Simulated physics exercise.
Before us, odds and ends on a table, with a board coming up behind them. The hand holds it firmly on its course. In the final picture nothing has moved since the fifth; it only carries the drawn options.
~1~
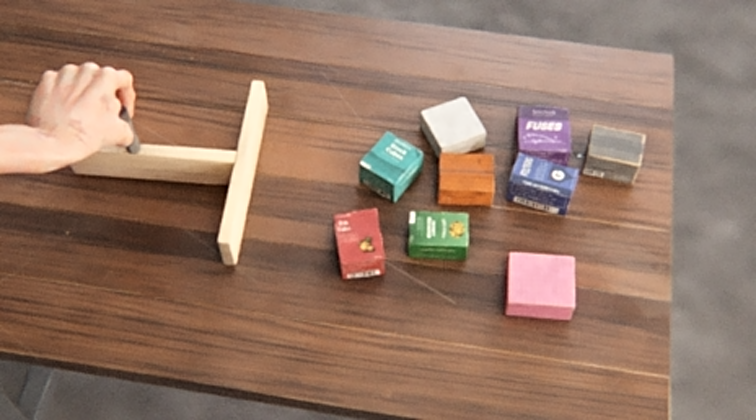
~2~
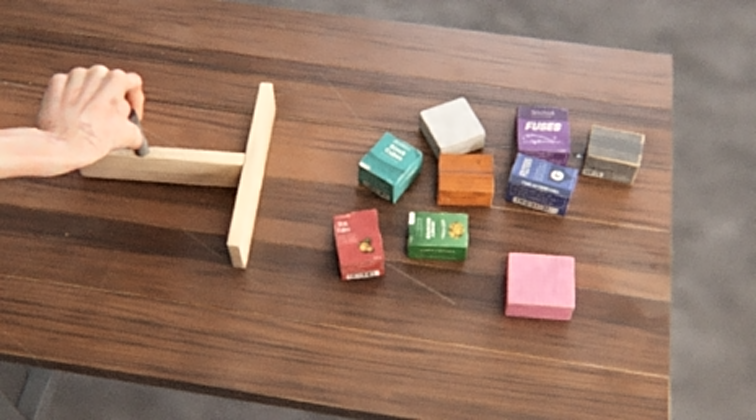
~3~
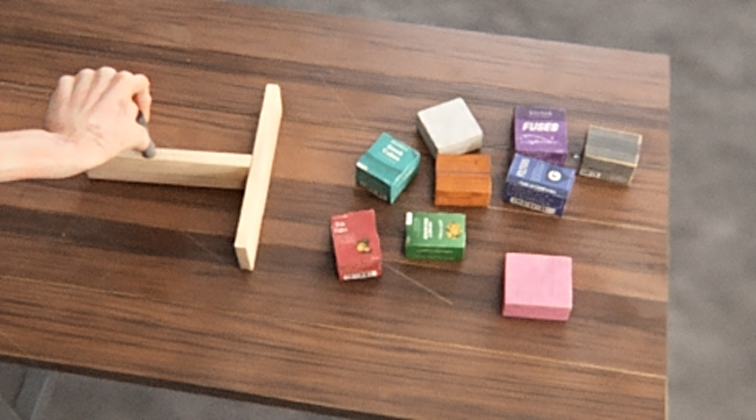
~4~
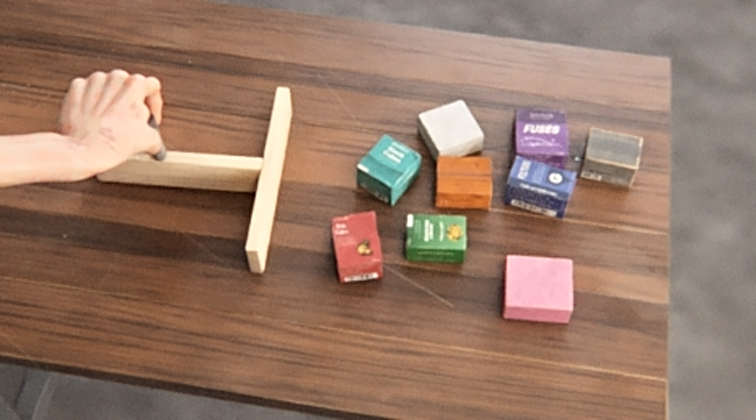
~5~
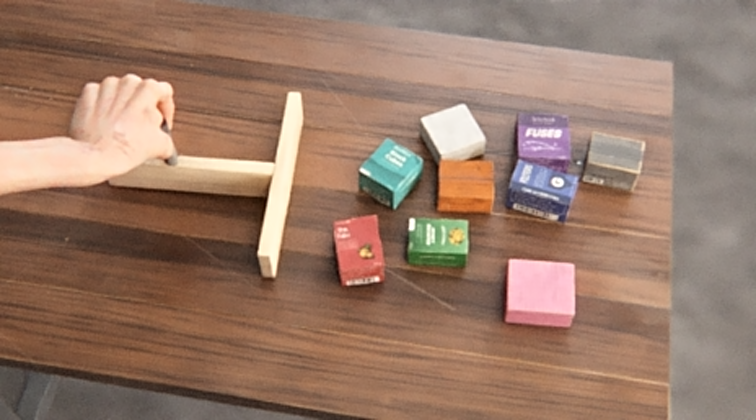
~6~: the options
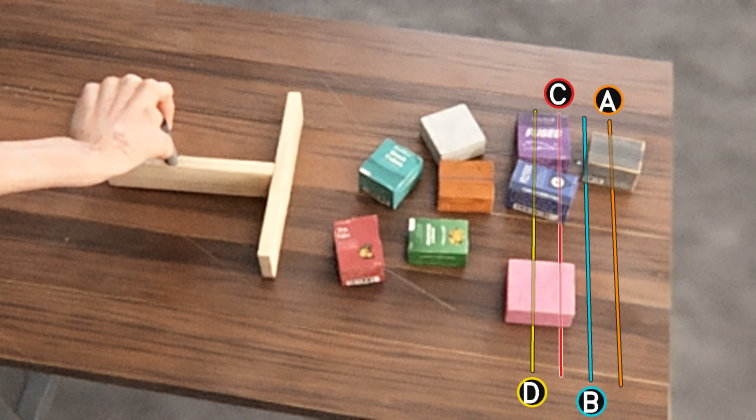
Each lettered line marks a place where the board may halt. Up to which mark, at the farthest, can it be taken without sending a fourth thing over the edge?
The farthest such stop is B.
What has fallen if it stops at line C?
The blue box goes over.
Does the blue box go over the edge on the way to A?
By then, yes.
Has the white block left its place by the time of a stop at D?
Yes.
On the marked copy, A at (615, 241); B at (587, 237); C at (560, 233); D at (534, 230).
Taking B. A third of the way, board (390, 185); white block (456, 129); red box (411, 262).
Two thirds of the way, board (501, 201); blue box (639, 202); grey box (627, 162).
When it is over, board (589, 213); blue box over the edge; pink block (669, 319); one fallen.
As for the rest, A drops four; C is within the limit but short; D is within the limit but short.
